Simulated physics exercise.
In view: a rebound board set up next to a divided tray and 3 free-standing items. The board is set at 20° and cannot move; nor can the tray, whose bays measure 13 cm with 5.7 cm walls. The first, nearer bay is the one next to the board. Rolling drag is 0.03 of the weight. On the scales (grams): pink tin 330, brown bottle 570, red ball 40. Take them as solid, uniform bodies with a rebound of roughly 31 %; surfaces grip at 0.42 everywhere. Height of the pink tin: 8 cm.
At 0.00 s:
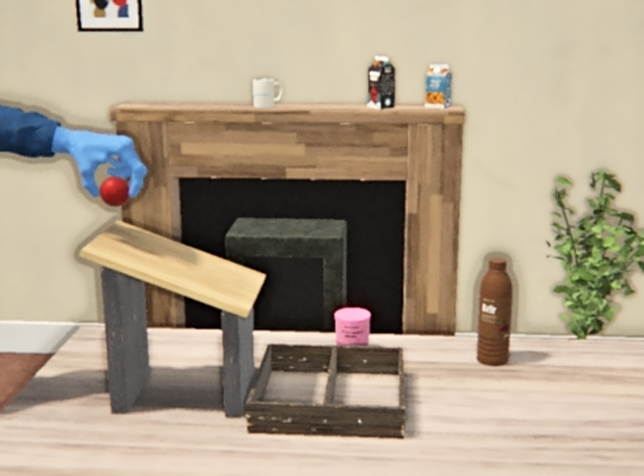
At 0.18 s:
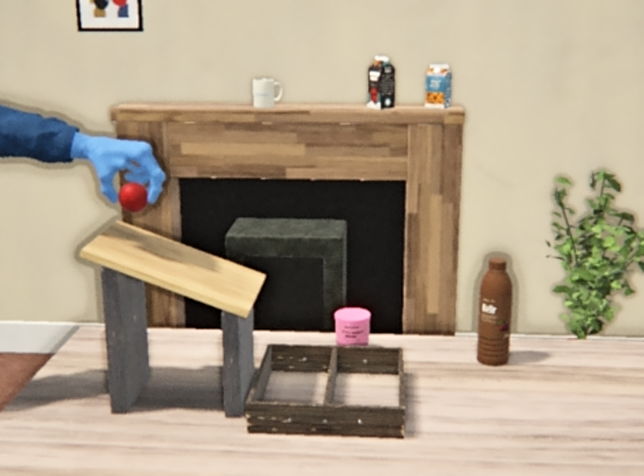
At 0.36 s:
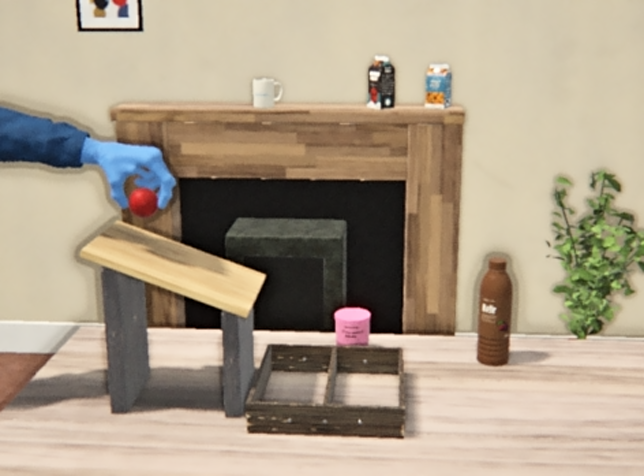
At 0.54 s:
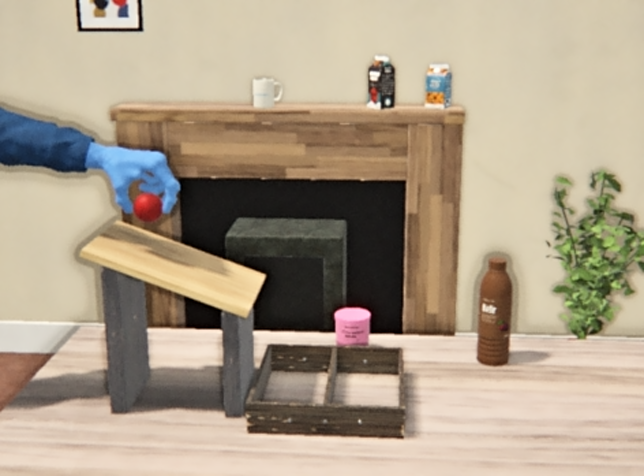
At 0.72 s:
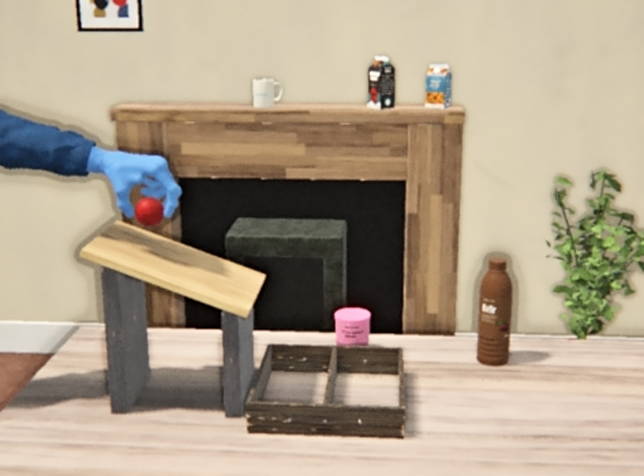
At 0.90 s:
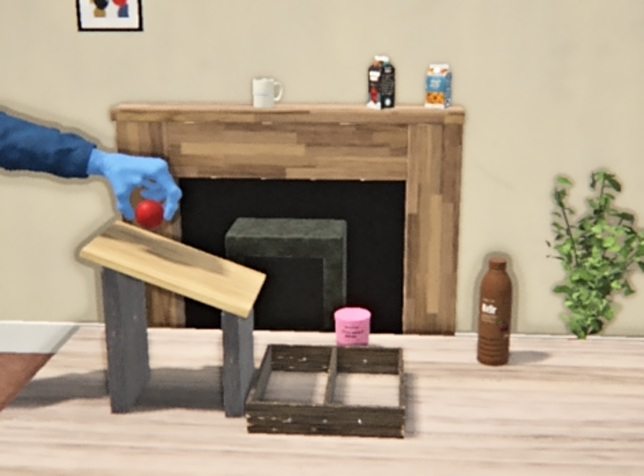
Blue-gloved hand carrying a red ball rightward and slightly down, then holding it still above a sloping wooden board near a fireplace.
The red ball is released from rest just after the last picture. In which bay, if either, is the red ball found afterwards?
It comes to this: Second bay.
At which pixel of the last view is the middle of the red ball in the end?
At about (348, 389).
After 1.20 s, red ball near (171, 245).
After 1.50 s, red ball near (292, 297).
After 1.60 s, red ball near (346, 366).
After 1.70 s, it is in the farther bay; red ball near (375, 381).
In the end (2.4 s), it is in the farther bay; the bystanders under 4 cm from the start. At the end, from the last picture's camera, red ball near (348, 389).
